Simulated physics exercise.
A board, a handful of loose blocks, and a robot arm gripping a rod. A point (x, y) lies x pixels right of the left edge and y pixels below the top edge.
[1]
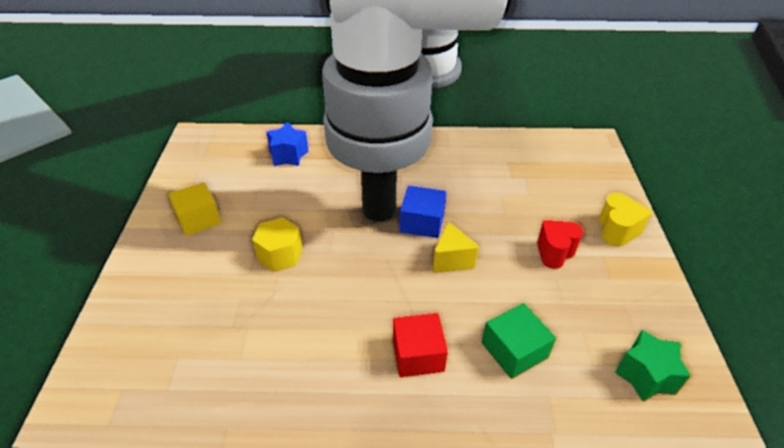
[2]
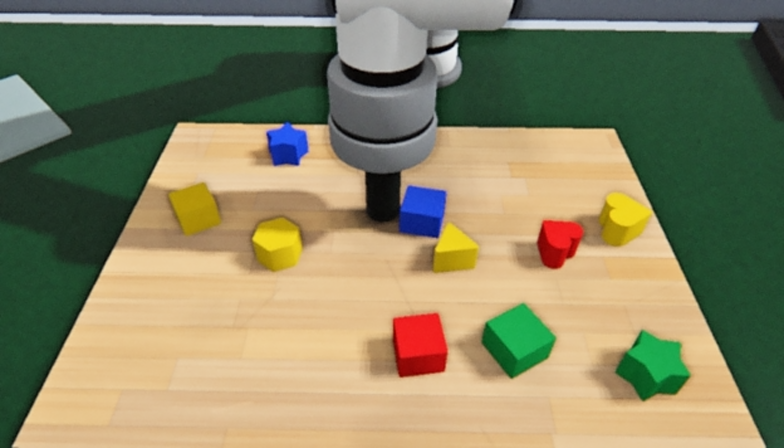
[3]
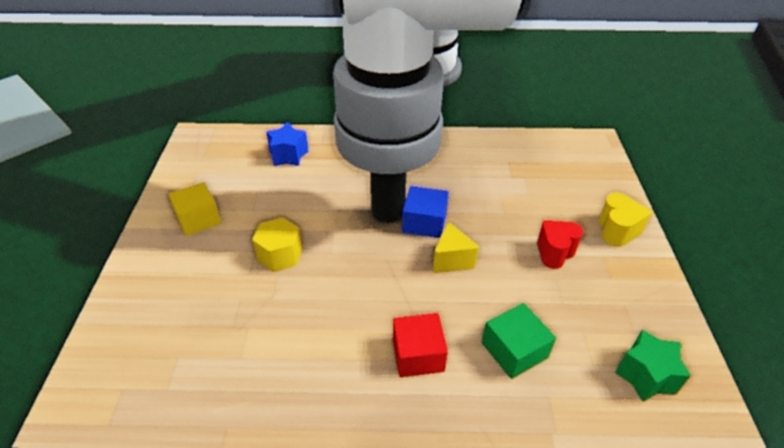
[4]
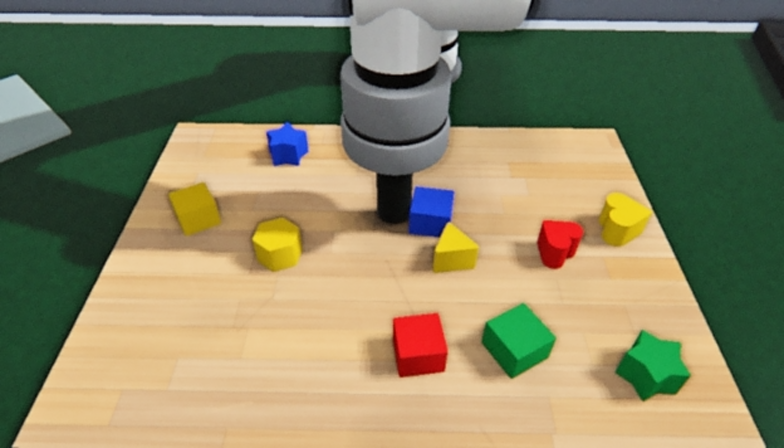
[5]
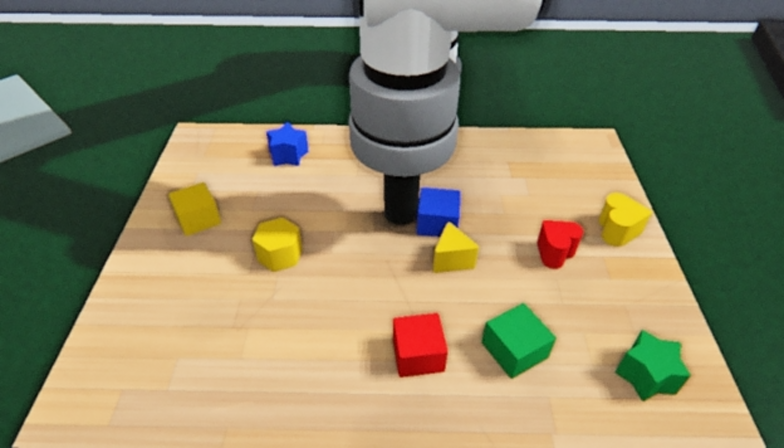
The clip opens on a robot arm holding a dark rod upright just left of a blue cube, among scattered red, yellow, green and blue blocks on a wooden board. The rod inches right, meets the cube and nudges it slightly rightward, while the other blocks stay still.
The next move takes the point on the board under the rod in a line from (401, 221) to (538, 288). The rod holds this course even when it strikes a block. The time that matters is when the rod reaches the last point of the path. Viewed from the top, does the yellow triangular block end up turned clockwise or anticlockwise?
Top view: Clockwise.
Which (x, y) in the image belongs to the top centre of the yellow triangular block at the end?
It ends at (477, 263).
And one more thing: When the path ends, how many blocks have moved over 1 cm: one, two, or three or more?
That push would leave two blocks displaced by more than about 1 cm.
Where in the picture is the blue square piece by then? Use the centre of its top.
About (484, 206).
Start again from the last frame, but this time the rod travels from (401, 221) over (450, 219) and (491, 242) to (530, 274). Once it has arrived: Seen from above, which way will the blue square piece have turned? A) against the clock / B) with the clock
It's A.
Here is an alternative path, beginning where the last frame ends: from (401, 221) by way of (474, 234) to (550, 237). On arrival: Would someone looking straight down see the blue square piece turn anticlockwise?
It seems so.
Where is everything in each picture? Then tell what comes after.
The first picture shows tip of the rod (379, 210), middles of tops, blue square piece (424, 200), yellow triangular block (454, 239), red heart (562, 232).
The second picture shows rod (383, 211), nothing pushed.
The third picture shows rod (388, 211), blue square piece (426, 200).
The fourth picture shows rod (394, 212), blue square piece (433, 201).
The fifth picture shows rod (401, 213), blue square piece (440, 201), yellow triangular block (454, 239), red heart (562, 232).
On the path given first. One third of the way, rod (445, 234); blue square piece (479, 206), turned 50° anticlockwise; yellow triangular block (460, 245), turned 25° clockwise.
Two thirds of the way, rod (490, 256); blue square piece (484, 206), turned 60° anticlockwise; yellow triangular block (477, 263), turned 100° clockwise.
At the end, rod (540, 280); blue square piece (484, 206), turned 60° anticlockwise; yellow triangular block (477, 263), turned 100° clockwise; red heart unmoved.
